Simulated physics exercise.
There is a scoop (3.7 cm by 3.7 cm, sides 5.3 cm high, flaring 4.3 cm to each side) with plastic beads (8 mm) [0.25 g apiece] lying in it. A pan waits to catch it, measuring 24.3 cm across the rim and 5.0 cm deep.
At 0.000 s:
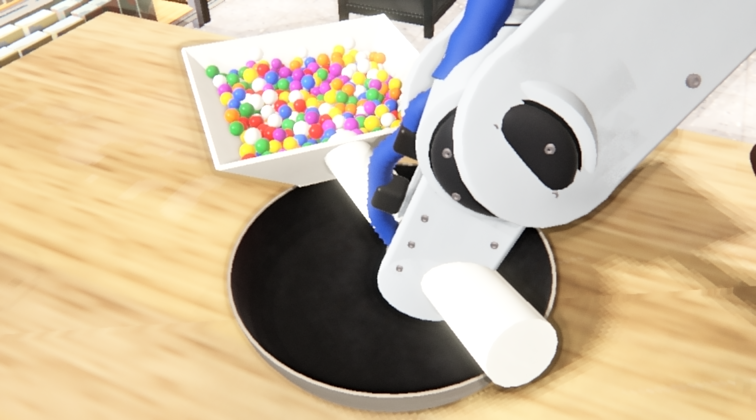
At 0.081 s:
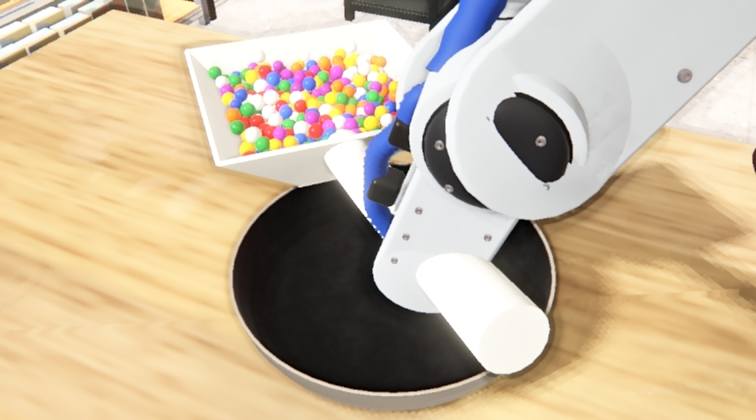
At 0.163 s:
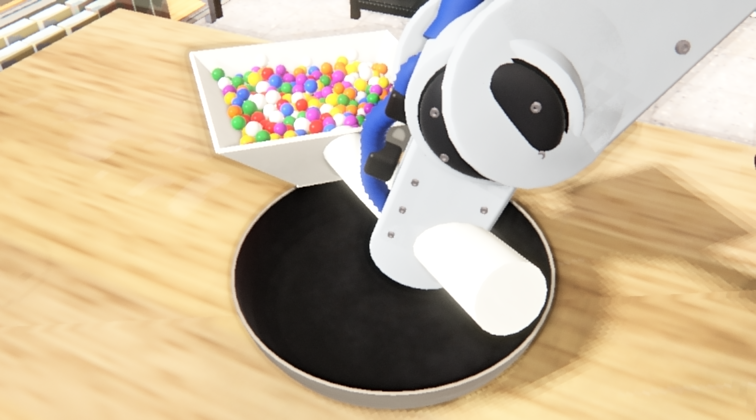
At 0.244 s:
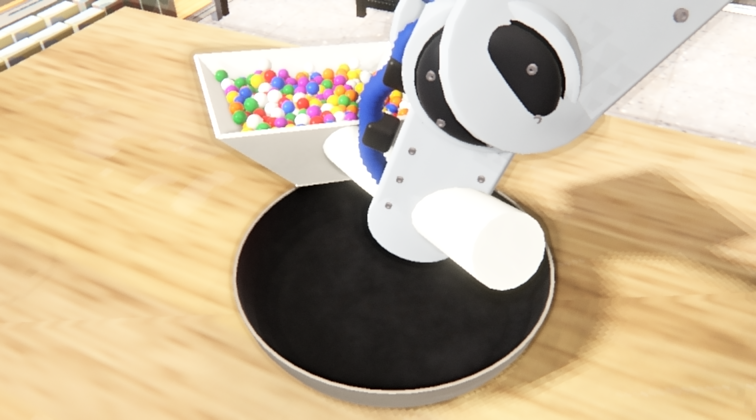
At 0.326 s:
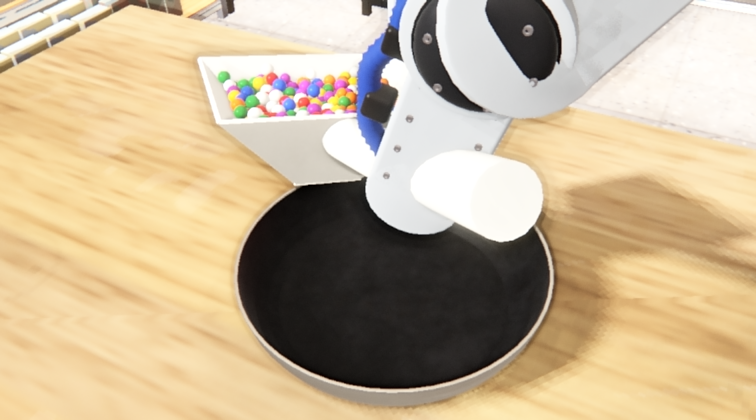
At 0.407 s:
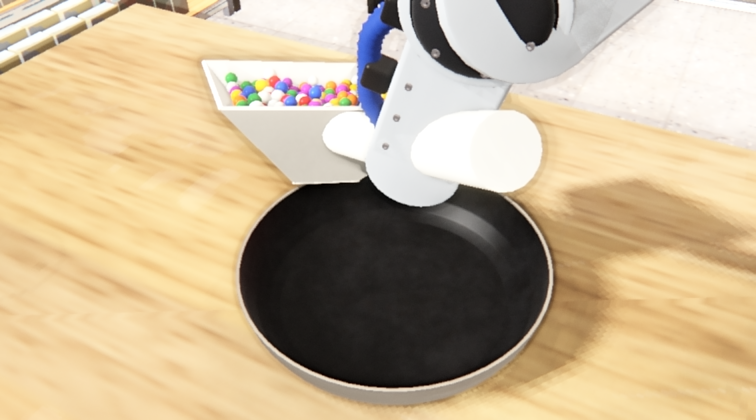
The clip shows a white and grey robotic arm holding a white scoop of multicoloured plastic beads beside a black pan on a wooden table, steadily tilting the scoop so the beads' surface gradually becomes less visible.
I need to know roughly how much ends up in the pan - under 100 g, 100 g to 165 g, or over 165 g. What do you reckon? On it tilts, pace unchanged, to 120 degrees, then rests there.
Middle band.
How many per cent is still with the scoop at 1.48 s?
5 % of the load.
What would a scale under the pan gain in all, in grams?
That comes to around 140 grams.
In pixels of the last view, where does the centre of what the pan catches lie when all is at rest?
It sits close to (400, 252) in the last picture.
After 0.99 s, tilt 54 degrees; 0 g in the pan, scoop holds 100 %.
Then, at 1.48 s, tilt 82 degrees; 119 g in the pan, scoop holds 5 %.
After 1.93 s, tilt 108 degrees; 141 g in the pan, scoop holds 0 %.
Then, at 2.35 s, tilt 120 degrees; 141 g in the pan, scoop holds 0 %.
In the end, at 2.6 s, 141 g in the pan, scoop holds 0 %.
